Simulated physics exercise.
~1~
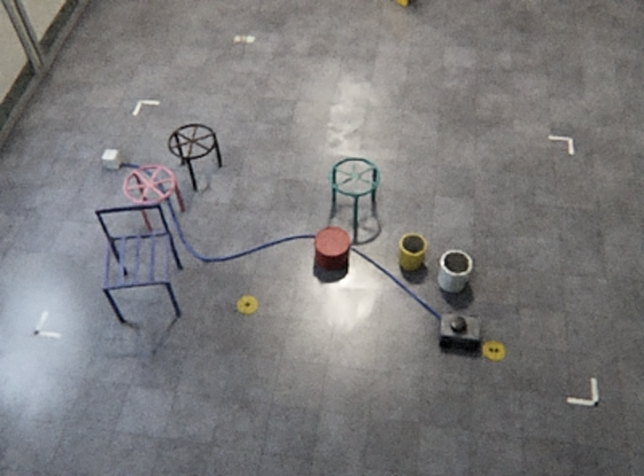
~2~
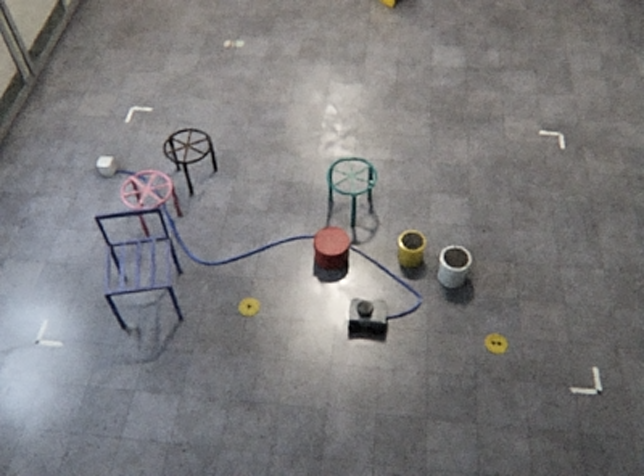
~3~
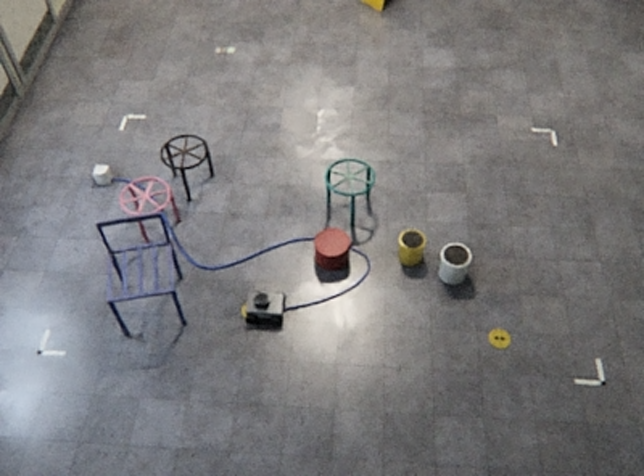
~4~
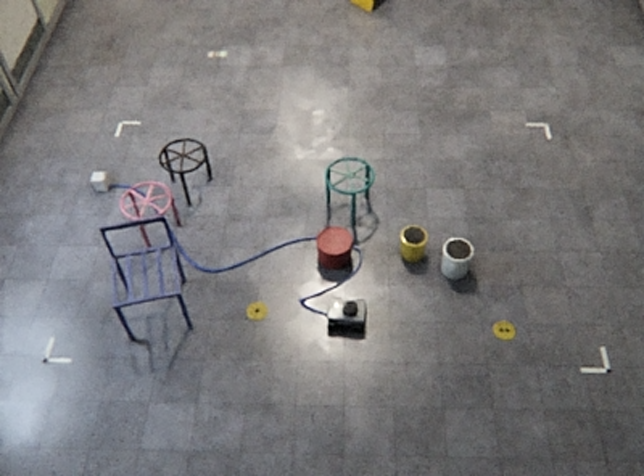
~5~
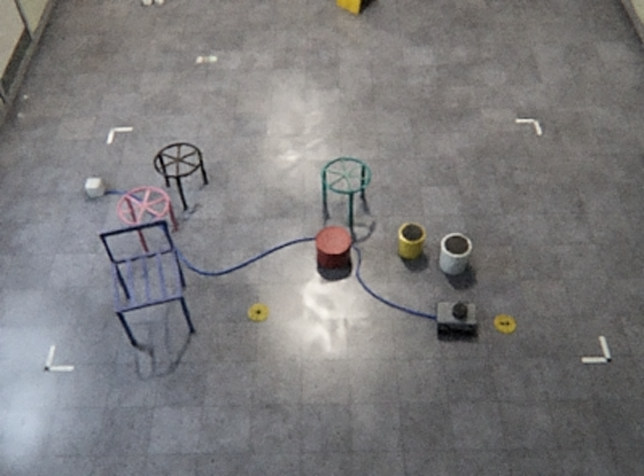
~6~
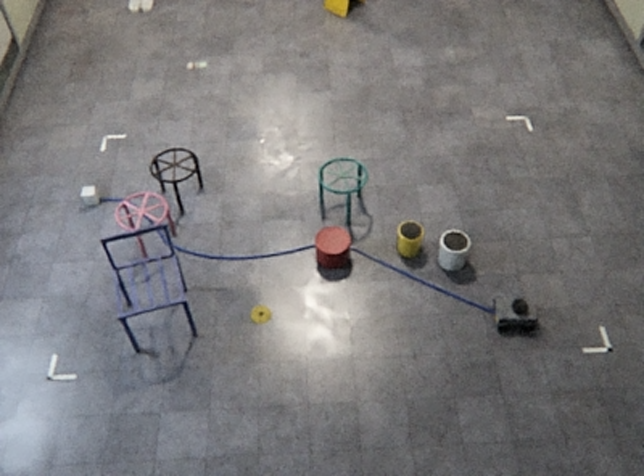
A blue chair stands at the left of a grey tiled hallway floor, seen from high above as the view drifts slightly. Pink and black stools stand behind it, a green stool and a red bin are near the middle, and yellow and white pots sit to the right. A small dark cart on a blue lead starts at lower right and moves left past the bin to a yellow mark. It then turns back and travels right, passing the other mark. Finally it stops farther right, the lead stretched straighter from the bin, everything else still standing.
